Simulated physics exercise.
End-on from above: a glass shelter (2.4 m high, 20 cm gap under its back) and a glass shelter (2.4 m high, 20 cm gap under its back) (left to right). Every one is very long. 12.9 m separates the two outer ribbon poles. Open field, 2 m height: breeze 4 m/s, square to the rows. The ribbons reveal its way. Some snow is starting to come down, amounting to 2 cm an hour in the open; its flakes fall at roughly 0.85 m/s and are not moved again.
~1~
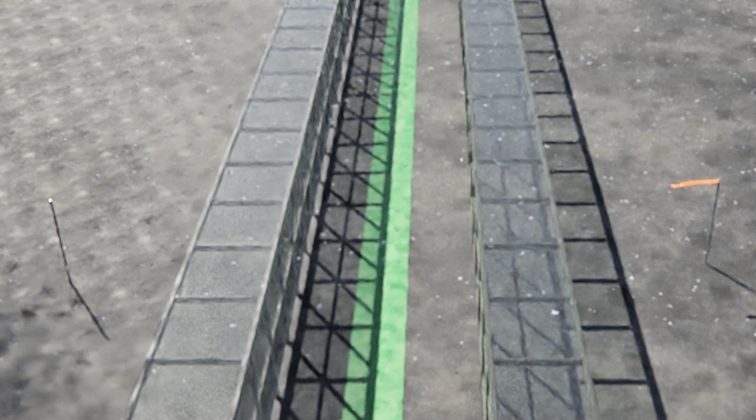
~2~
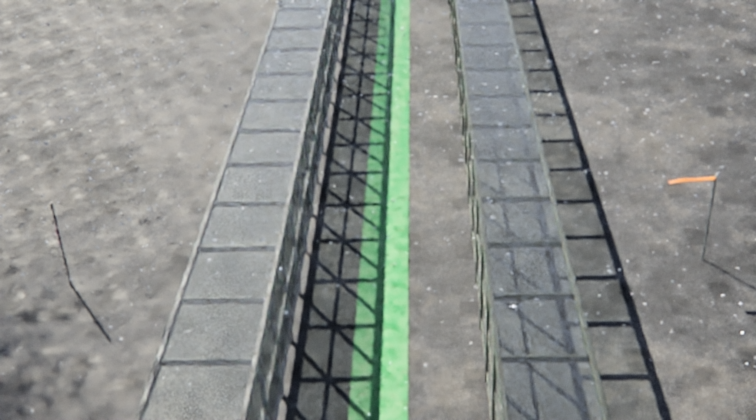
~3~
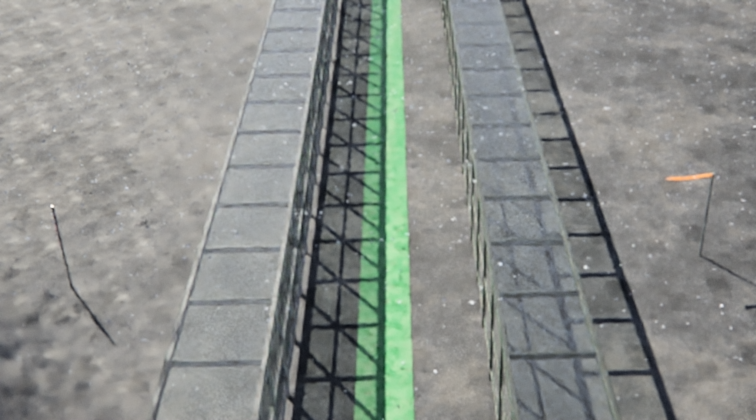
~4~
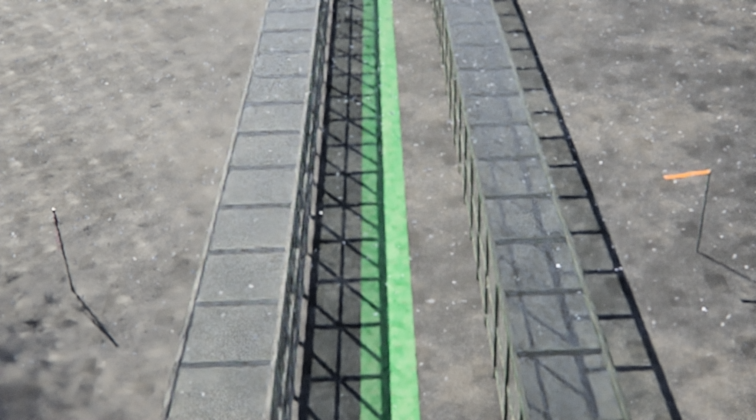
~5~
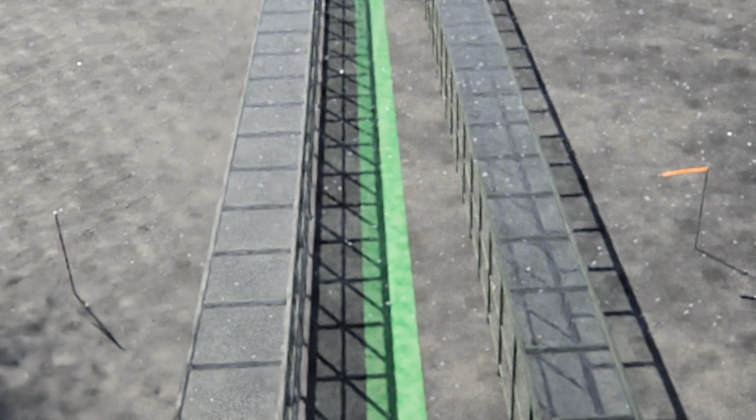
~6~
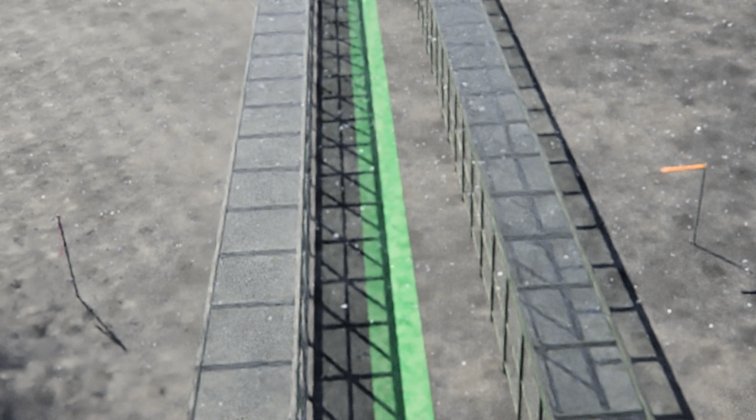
In an open field seen from above, two long glass-topped structures run away on either side of a green strip, while an orange ribbon streams left from a pole and the view shifts slightly amid sparse white flakes.
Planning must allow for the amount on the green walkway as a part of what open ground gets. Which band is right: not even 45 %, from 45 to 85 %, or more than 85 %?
From 45 to 85 %.
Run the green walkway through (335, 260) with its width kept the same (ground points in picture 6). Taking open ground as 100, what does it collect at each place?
It would get around 60 percent.
In 10 minutes the green walkway collects 2 mm against 3 mm in the open.
In 30 minutes the green walkway collects 6 mm against 10 mm in the open.
In 60 minutes the green walkway collects 12 mm against 20 mm in the open, so the green walkway has 62 % of the open amount; the left half of it has 61 %, the right half 63 %.
